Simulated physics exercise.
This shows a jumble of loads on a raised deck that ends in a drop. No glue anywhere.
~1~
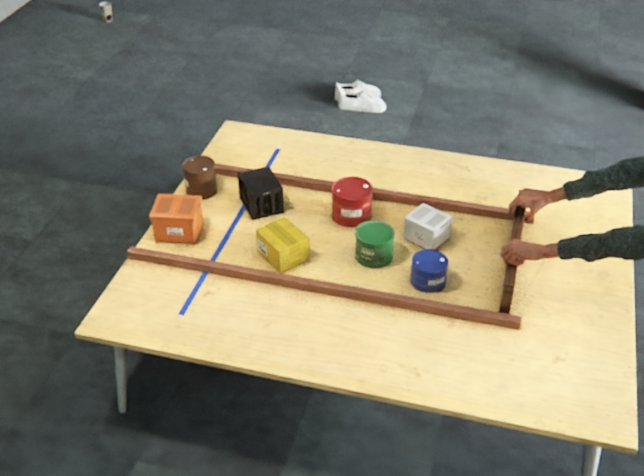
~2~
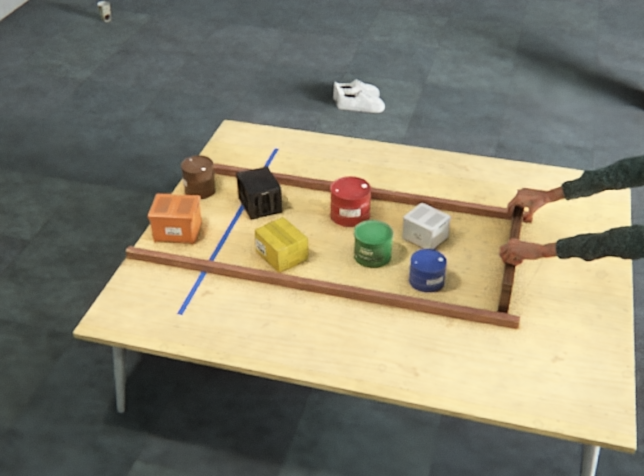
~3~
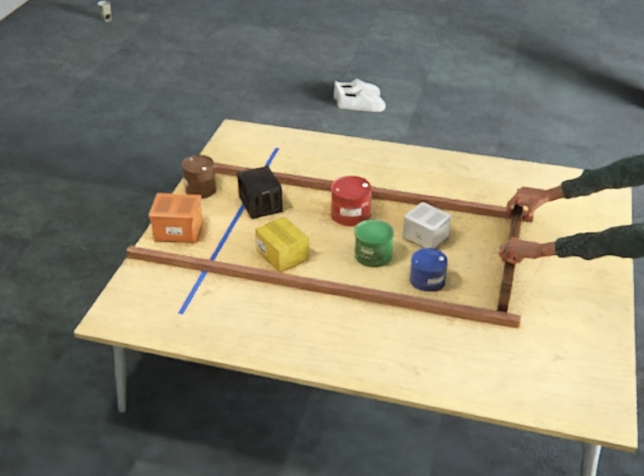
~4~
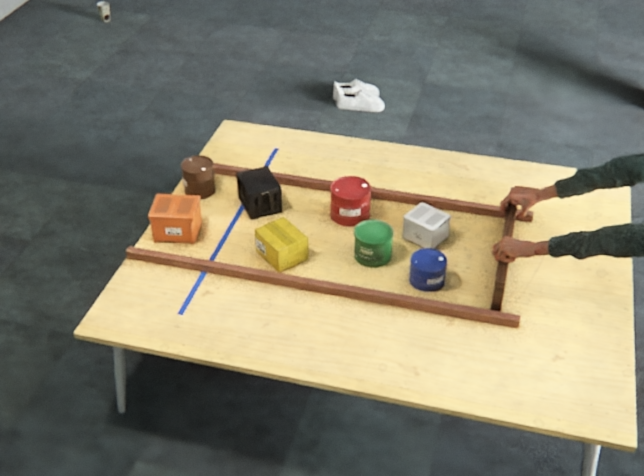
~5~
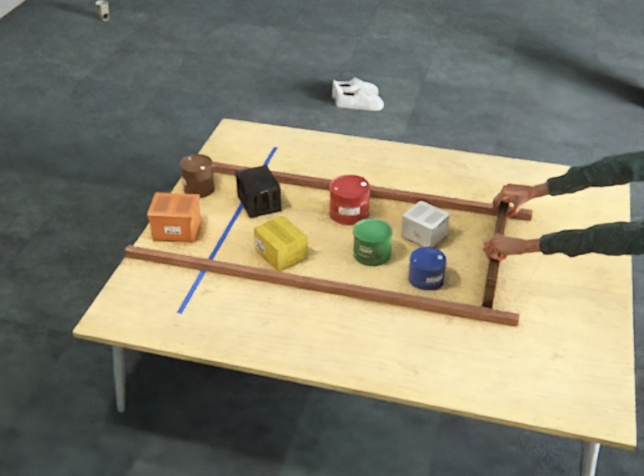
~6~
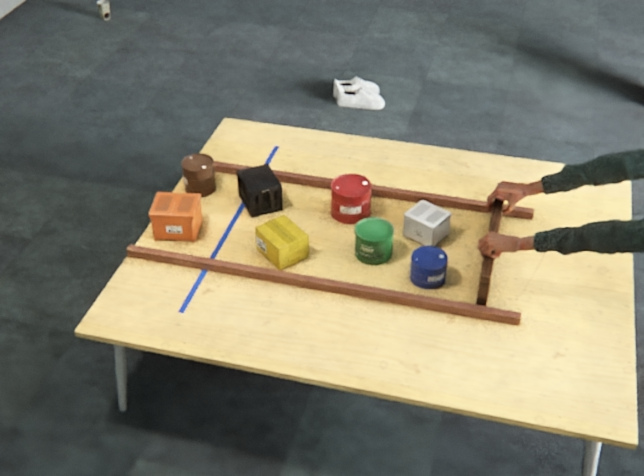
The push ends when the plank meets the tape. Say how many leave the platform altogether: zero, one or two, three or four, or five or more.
Outcome: The number that fall off is one or two.
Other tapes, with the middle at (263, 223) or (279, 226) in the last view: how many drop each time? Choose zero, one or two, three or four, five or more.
For each place: No fall at all; no fall at all.
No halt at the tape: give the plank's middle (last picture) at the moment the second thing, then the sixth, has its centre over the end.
About (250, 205), then (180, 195).
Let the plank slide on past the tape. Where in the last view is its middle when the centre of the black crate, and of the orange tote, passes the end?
For the black crate at (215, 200), for the orange tote at (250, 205).
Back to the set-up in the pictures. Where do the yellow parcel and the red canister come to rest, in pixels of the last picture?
Near (162, 234) and (233, 173).
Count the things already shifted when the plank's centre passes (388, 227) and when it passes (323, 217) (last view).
4 and 5.
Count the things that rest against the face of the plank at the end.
It touches 3.
Early on, none off yet; brown canister at rest near (199, 175); orange tote at rest near (177, 217); black crate at rest near (260, 190).
Finally, the number that fall off is one or two; lost, orange tote and brown canister.
